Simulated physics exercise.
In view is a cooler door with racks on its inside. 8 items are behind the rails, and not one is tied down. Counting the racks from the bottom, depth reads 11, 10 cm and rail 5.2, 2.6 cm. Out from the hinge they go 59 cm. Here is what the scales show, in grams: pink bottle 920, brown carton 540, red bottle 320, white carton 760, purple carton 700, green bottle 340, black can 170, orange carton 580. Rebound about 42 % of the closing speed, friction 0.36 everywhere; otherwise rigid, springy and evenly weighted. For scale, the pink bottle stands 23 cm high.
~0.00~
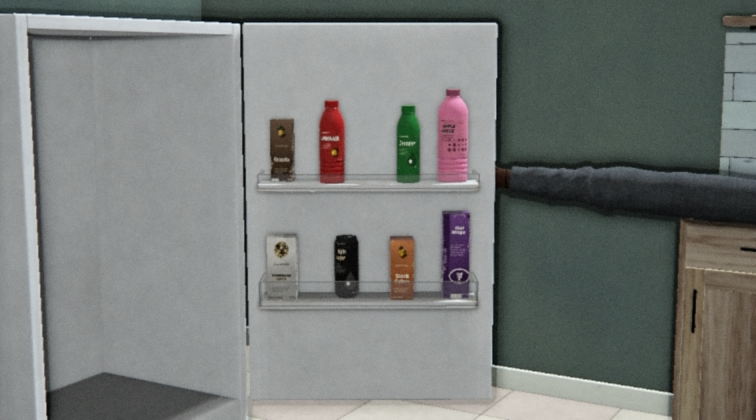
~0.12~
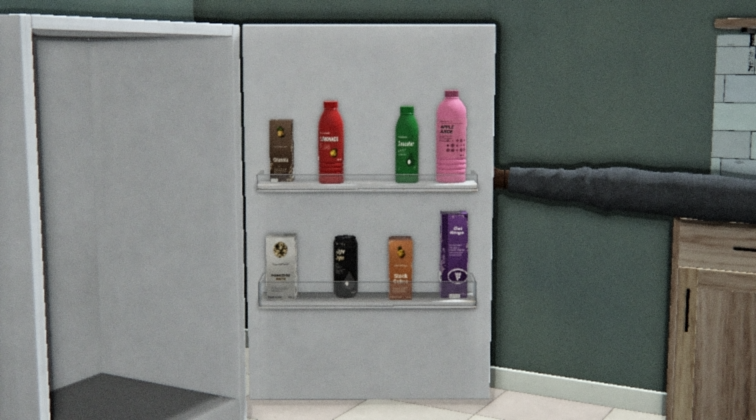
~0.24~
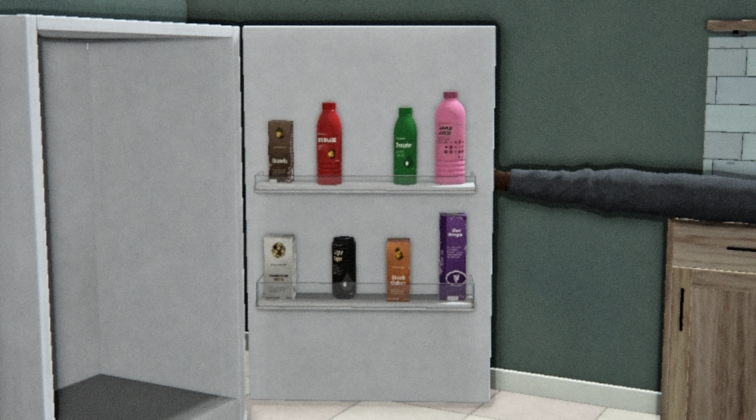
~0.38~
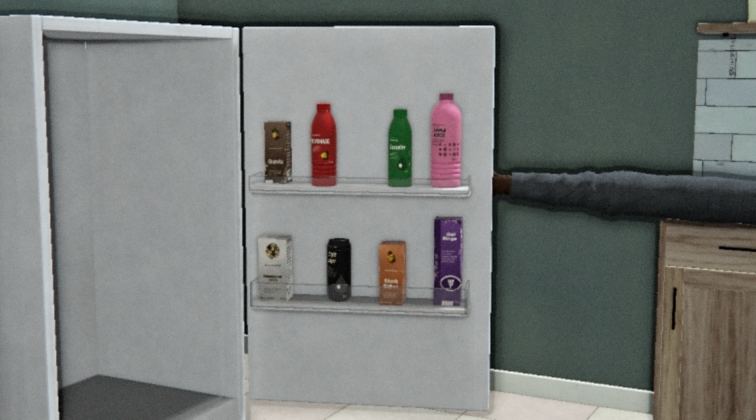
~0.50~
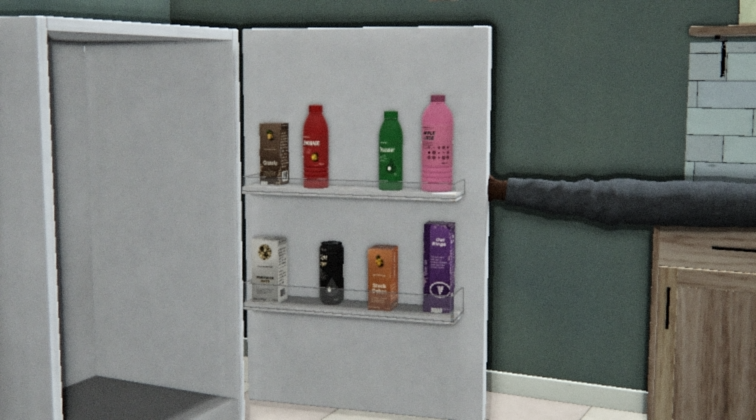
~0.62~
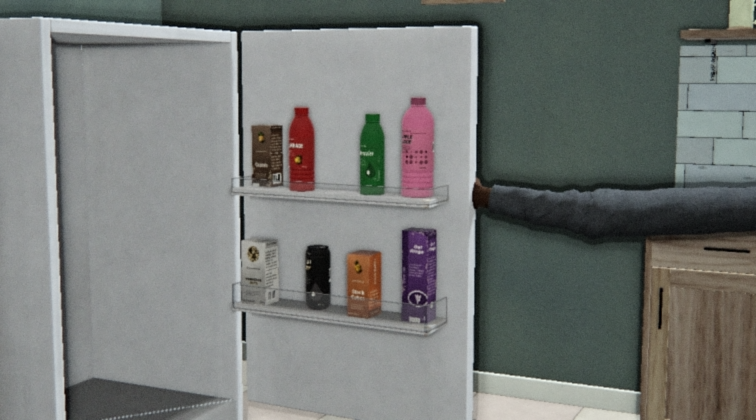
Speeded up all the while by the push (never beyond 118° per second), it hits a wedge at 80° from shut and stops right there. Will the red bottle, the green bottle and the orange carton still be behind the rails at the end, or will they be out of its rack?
Outcome: The red bottle never leaves. The green bottle fails to hold. The orange carton never leaves.
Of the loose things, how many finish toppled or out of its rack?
The number here is 3.
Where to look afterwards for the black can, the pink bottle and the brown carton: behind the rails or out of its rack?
Final state - the black can stays within bounds; the pink bottle ends out of bounds; the brown carton stays within bounds.
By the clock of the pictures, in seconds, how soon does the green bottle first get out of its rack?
It happens near 0.8 s.
After 1.02 s, door 80° open; pink bottle, purple carton and green bottle now out of its rack; red bottle leaning 7° near (294, 148); black can slid 2 cm.
After 1.32 s, door 80° open; red bottle leaning 4° near (287, 149); black can slid 2 cm.
After 1.72 s, door 80° open; black can slid 2 cm.
At rest (2.6 s), out of its rack, pink bottle, purple carton and green bottle; the other 5 in place, give or take 5 cm. In the last view, red bottle near (290, 149).
